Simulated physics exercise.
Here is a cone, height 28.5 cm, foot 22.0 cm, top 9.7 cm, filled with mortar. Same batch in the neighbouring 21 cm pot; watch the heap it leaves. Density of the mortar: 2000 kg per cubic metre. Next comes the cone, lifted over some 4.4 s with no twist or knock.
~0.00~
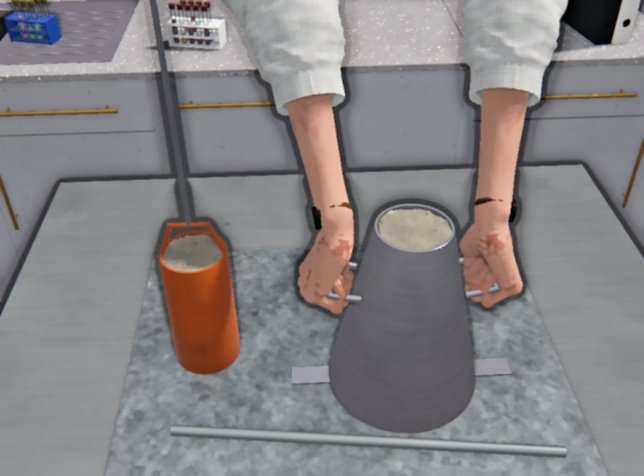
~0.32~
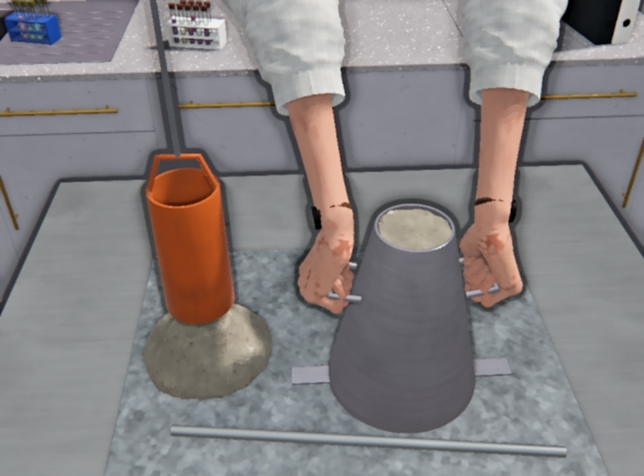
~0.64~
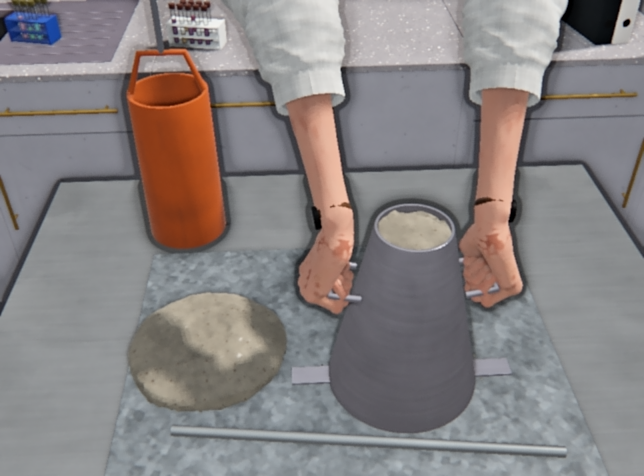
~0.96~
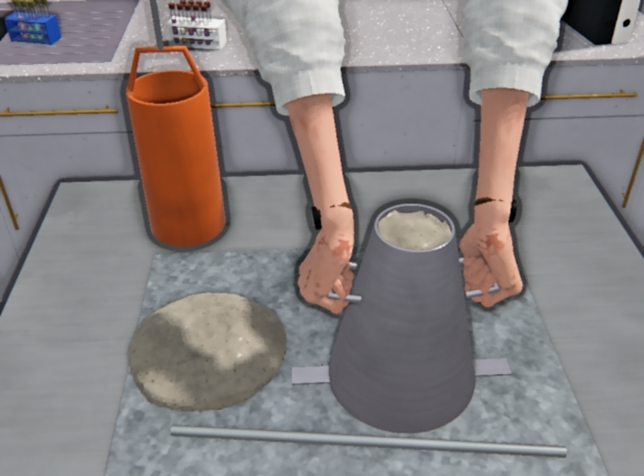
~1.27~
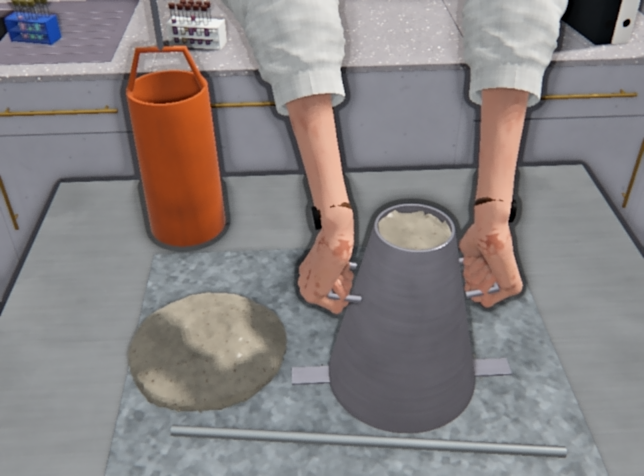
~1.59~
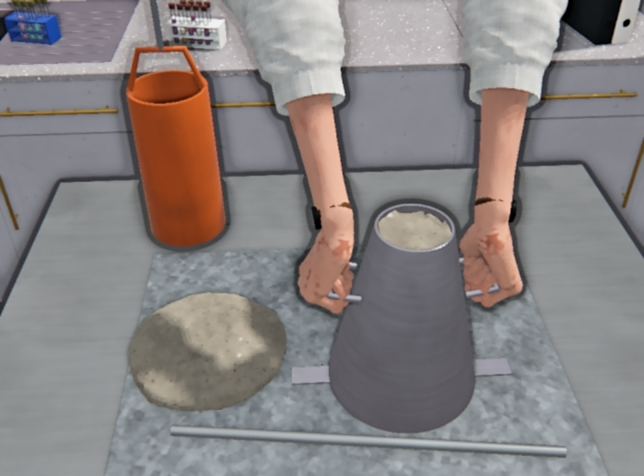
The clip shows an orange pot rising off a mound of grey mortar, which slumps into a wide, flat heap, while two hands grip a filled grey cone on the right that stays still.
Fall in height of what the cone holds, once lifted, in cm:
22 cm.
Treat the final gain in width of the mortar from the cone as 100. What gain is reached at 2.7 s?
Roughly 90 percent of the full gain.
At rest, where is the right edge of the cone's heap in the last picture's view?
The pixel is about (548, 397).
After 2.7 s, the cone is up 6.8 cm; the mortar has come down 20 cm to 8.2 cm and is 43 cm wide.
After 3.8 s, the cone is up 18 cm; the mortar has come down 22 cm to 6.7 cm and is 44 cm wide.
After 4.9 s, the cone is up 29 cm; the mortar has come down 22 cm to 6.7 cm and is 44 cm wide.
After 6.2 s, the cone is clear; the mortar has come down 22 cm to 6.7 cm and is 45 cm wide.
After 6.7 s, at rest, the cone is clear; the mortar has come down 22 cm to 6.7 cm and is 45 cm wide.
